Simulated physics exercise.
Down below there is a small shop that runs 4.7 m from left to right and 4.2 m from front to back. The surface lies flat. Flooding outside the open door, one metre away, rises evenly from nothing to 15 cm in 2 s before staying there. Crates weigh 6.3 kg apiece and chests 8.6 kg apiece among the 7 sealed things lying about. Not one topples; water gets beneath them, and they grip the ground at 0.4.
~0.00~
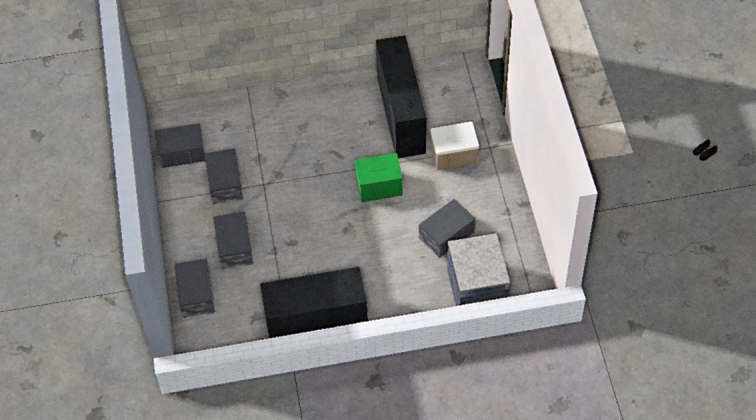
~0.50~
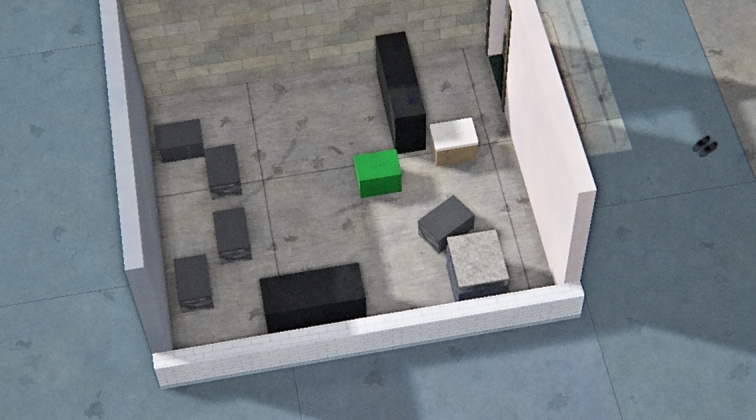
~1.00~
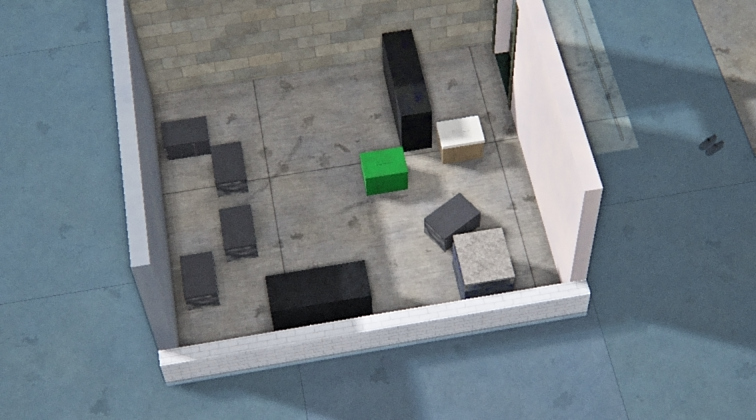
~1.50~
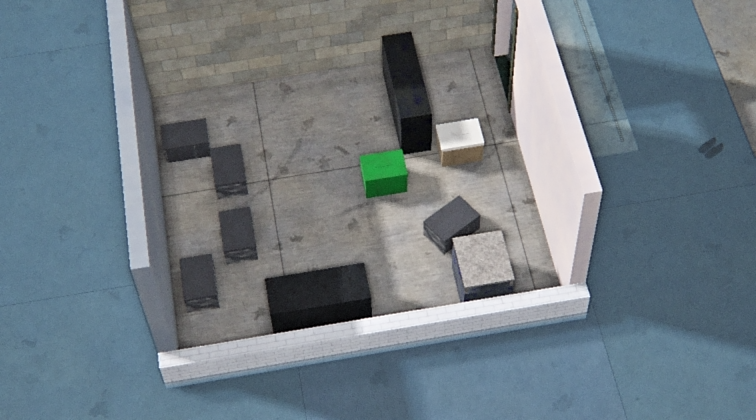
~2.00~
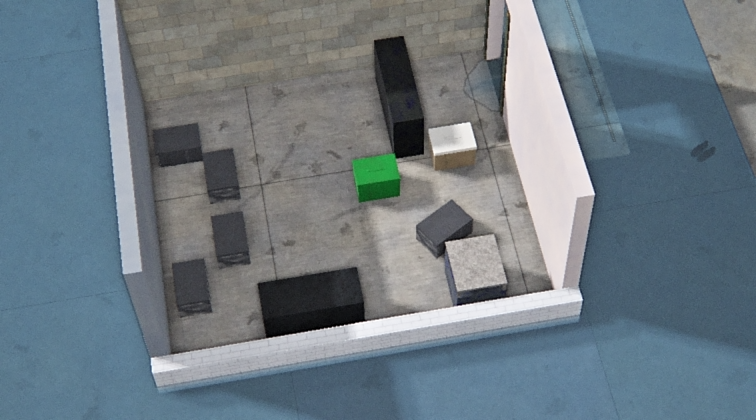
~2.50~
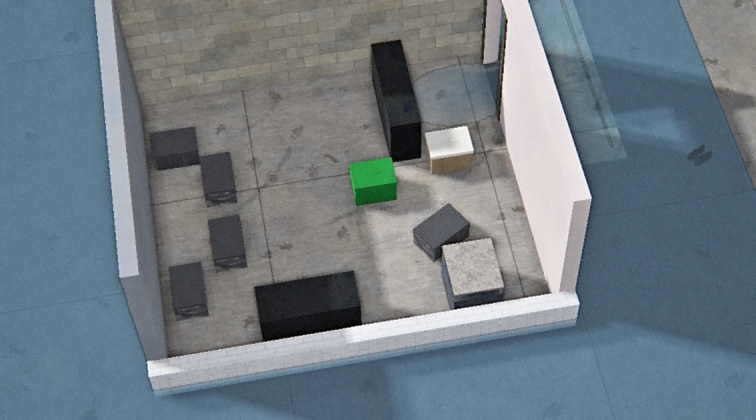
In a small shop, water spreads outside and enters the doorway while the chests stay still.
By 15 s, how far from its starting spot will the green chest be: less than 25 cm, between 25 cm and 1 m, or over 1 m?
The green chest ends up less than 25 cm away.
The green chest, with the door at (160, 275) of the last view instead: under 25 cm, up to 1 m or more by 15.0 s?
Note: Green chest displaced a long way.
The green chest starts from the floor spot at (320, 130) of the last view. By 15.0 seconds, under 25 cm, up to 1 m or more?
Short answer, it keeps close to its start.
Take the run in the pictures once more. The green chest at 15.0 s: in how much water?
Roughly 2 cm at that moment.
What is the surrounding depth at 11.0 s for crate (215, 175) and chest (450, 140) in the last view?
I'd estimate 1 cm for the first and 9 cm for the second.
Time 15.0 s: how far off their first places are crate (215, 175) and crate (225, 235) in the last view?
The first is 30 cm from its start, the second 100 cm.
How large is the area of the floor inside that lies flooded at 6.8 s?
About 11.0 m2 is covered.
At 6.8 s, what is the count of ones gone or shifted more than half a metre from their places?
Answer: 1.
After 3.5 s the green chest is near (373, 173), 0.0 m from its start, aground; 0 afloat.
After 6.8 s the green chest is near (373, 173), 0.0 m from its start, aground; 0 afloat.
After 11.0 s the green chest is near (373, 173), 0.0 m from its start, aground; 2 afloat.
After 15.0 s the green chest is near (373, 173), 0.0 m from its start, aground; 6 afloat.
